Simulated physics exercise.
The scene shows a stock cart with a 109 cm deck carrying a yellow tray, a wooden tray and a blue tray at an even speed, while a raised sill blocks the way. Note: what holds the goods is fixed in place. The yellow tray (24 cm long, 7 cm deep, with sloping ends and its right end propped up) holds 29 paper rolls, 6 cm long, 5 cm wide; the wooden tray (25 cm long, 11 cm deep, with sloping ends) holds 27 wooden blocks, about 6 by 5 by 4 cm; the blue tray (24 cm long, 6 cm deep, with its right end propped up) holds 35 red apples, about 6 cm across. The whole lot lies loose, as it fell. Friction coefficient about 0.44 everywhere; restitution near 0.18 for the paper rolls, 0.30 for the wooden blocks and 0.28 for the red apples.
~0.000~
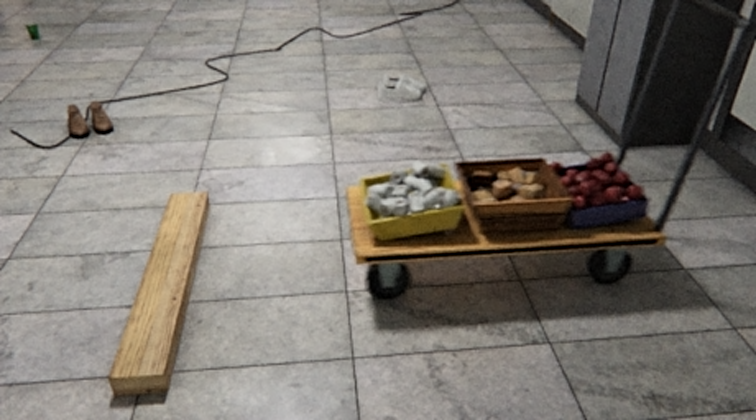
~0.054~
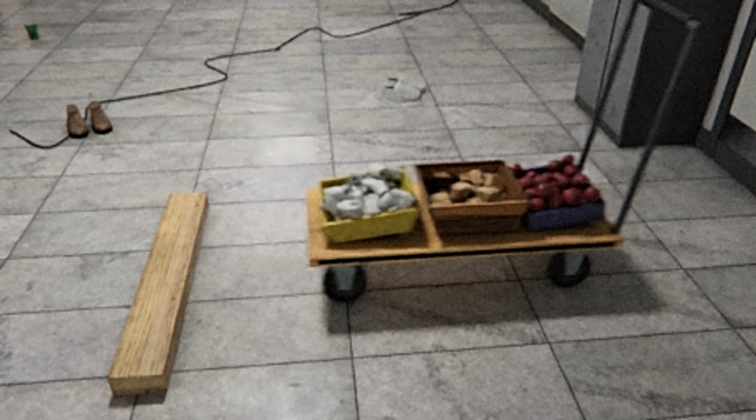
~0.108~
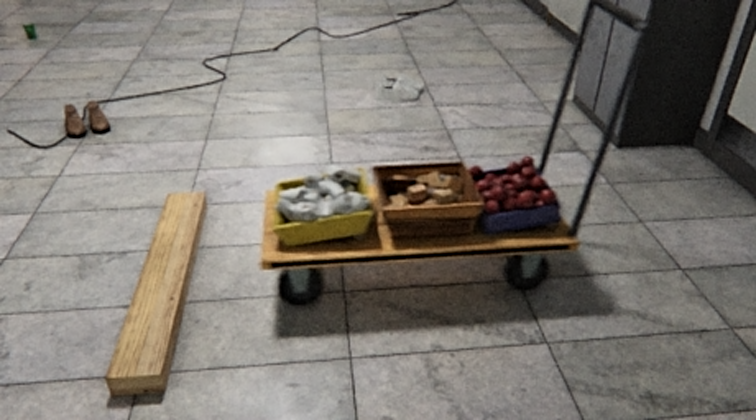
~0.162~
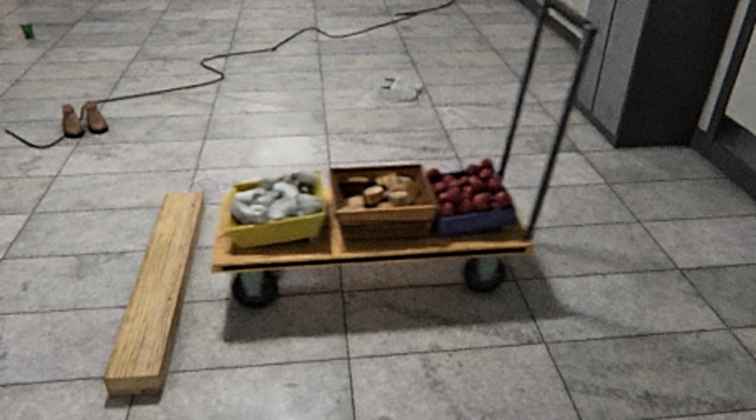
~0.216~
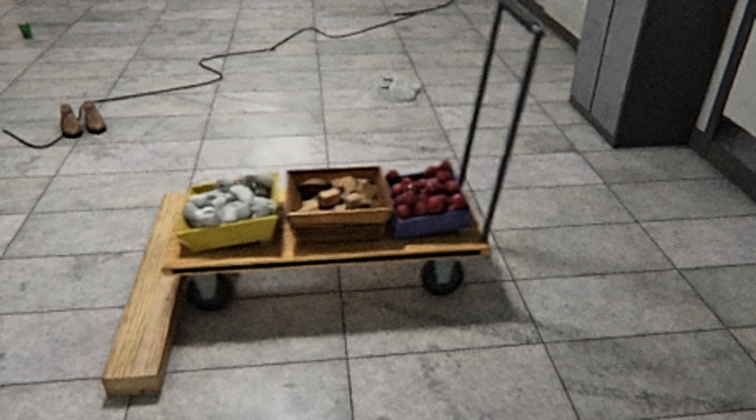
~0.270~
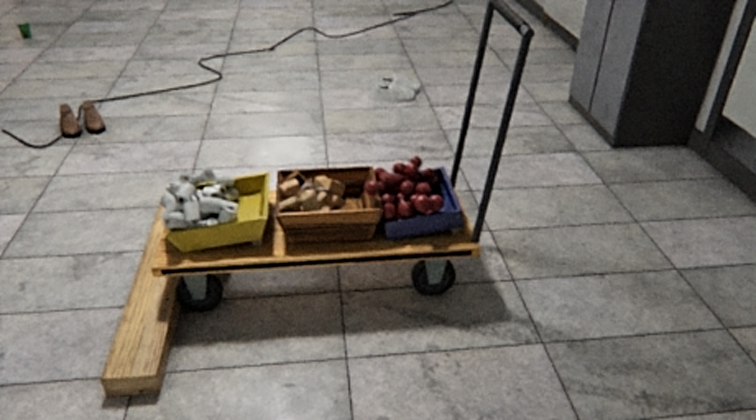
The clip opens with a flat cart carrying yellow, wooden and blue trays of pale objects, wooden blocks and red apples across a tiled floor. It rolls steadily left toward a wooden beam, then halts against it as the loose contents shift left and bunch up in their trays.
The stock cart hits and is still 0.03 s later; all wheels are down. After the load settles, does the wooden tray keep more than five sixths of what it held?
Yes.
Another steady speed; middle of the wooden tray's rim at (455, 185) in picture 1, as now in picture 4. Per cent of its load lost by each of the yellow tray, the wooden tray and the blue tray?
Yellow tray 20, wooden tray 0, blue tray 10 per cent.
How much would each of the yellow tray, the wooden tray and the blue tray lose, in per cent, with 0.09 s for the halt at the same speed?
You'd end up with yellow tray at 50 %, wooden tray at 0 % and blue tray at 20 %.
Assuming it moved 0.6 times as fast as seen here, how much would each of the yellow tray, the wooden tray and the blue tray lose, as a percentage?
Then the yellow tray sheds 10 per cent, the wooden tray 0 per cent, and the blue tray 10 per cent.
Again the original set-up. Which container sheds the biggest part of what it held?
It's the yellow tray.
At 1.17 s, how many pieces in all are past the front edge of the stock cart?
I'd estimate close to 12 pieces.
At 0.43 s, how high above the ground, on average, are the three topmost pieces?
Mean height: Some 52 cm.
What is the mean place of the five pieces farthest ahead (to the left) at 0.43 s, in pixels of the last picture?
Roughly at (114, 195).
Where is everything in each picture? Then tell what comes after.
In the first picture (each is followed by its nearest rim corner in this view; the camera pans a little), wooden tray, (476, 204); blue tray, (577, 211); 64 cm short of the stop; none out.
In the second picture, wooden tray, (431, 207); blue tray, (534, 214); 49 cm short of the stop.
In the third picture, wooden tray, (384, 209); blue tray, (489, 216); 33 cm short of the stop.
In the fourth picture, wooden tray, (336, 212); blue tray, (443, 219); 18 cm short of the stop.
In the fifth picture, wooden tray, (289, 214); blue tray, (398, 221); stopping.
In the sixth picture, wooden tray, (279, 215); blue tray, (389, 222); stopped; 1 out, the lowest apple at (373, 189).
After 0.31 s, yellow tray 24 in, 5 out, wooden tray 27 in, 0 out and blue tray 31 in, 4 out.
After 0.43 s, yellow tray 17 in, 12 out, wooden tray 25 in, 2 out and blue tray 28 in, 7 out.
After 0.66 s, yellow tray 16 in, 13 out, wooden tray 25 in, 2 out and blue tray 27 in, 8 out.
Final count (at 1.17 s), yellow tray 16 in, 13 out, wooden tray 25 in, 2 out and blue tray 26 in, 9 out. Asked share, 2 of 27, 7 per cent.
